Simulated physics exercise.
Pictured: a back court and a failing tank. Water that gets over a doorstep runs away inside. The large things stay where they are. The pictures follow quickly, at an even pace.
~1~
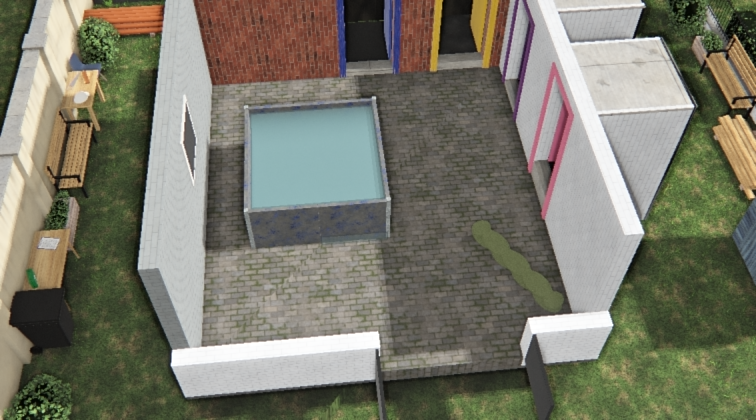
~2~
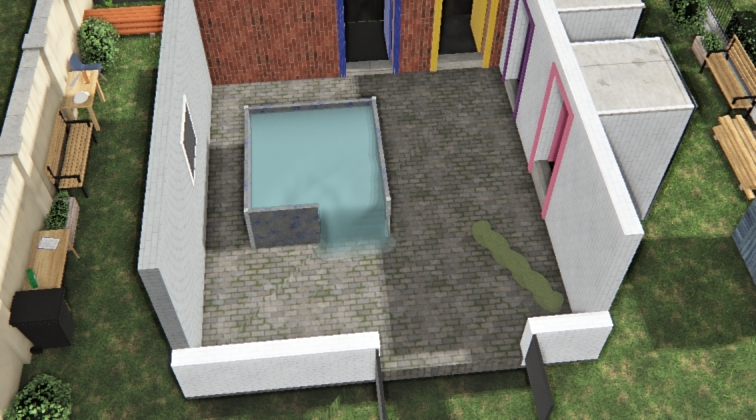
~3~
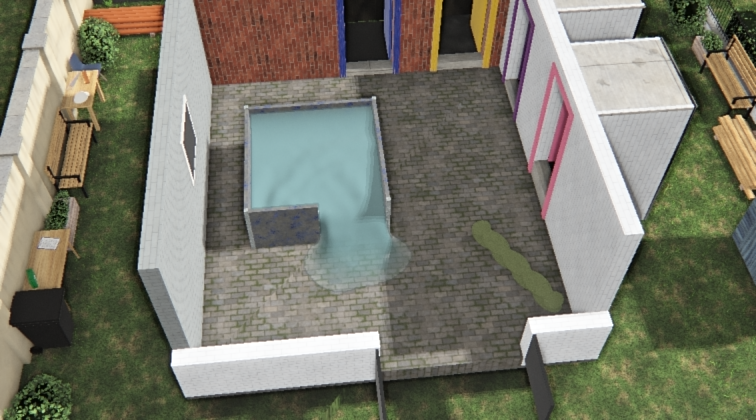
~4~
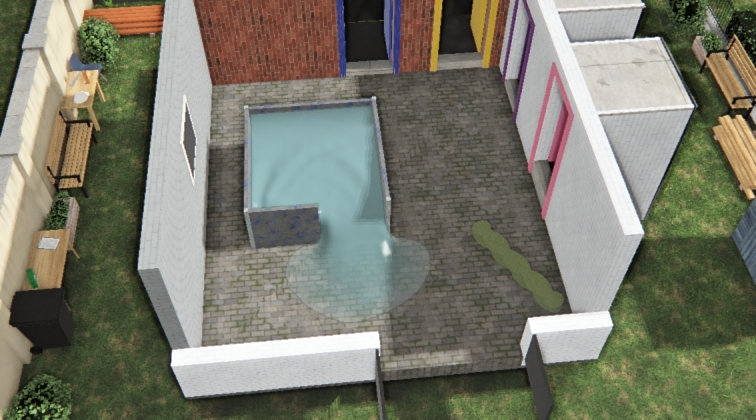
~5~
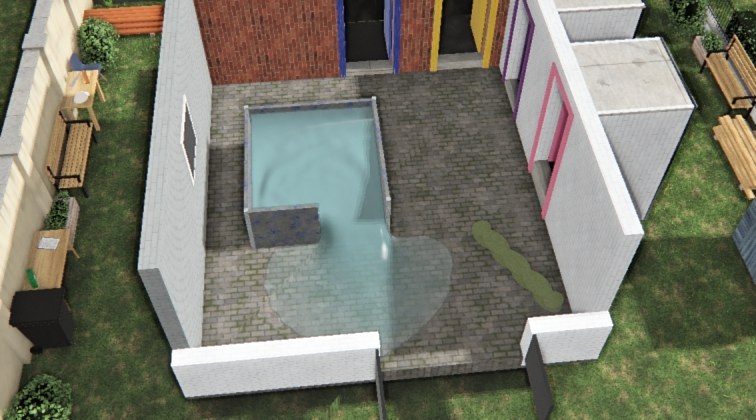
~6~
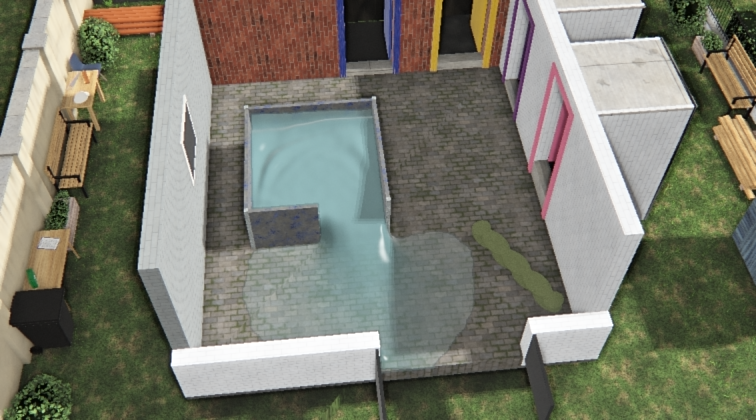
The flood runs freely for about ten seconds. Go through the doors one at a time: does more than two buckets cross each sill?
Blue door: Two buckets at most, yellow door: Two buckets at most, pink door: Two buckets at most, purple door: Two buckets at most.
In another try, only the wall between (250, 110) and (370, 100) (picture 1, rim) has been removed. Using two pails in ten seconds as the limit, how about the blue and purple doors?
In brief, the blue one goes past the mark; the purple one goes past the mark.
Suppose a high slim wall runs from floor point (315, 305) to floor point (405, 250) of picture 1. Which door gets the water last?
That would be the one in blue.
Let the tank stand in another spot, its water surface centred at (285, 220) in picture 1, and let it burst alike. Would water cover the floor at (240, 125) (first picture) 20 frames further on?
Submerged.
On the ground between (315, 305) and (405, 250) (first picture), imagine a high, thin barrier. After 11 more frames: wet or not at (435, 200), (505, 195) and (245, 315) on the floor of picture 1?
Results in order: Swamped / swamped / swamped.
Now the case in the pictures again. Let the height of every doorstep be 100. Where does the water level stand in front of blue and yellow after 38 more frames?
The first comes to about 20 percent, the second to about 0 percent.
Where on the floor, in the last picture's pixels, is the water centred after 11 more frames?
The water's middle lies around (328, 233).
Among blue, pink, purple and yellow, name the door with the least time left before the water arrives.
The door marked pink comes first.
A moment on, water covers 30 % of the floor; the blue door not reached, the yellow door not reached, the pink door not reached, the purple door not reached.
Next, water covers 35 % of the floor; the blue door not reached, the yellow door not reached, the pink door not reached, the purple door not reached.
Then, water covers 50 % of the floor; the blue door not reached, the yellow door not reached, the pink door wet at the sill, nothing in, the purple door not reached.
Later, water covers 65 % of the floor; the blue door wet at the sill, nothing in, the yellow door not reached, the pink door wet at the sill, nothing in, the purple door wet at the sill, nothing in.
In the end, water covers 90 % of the floor; the blue door wet at the sill, nothing in, the yellow door wet at the sill, nothing in, the pink door wet at the sill, nothing in, the purple door wet at the sill, nothing in.
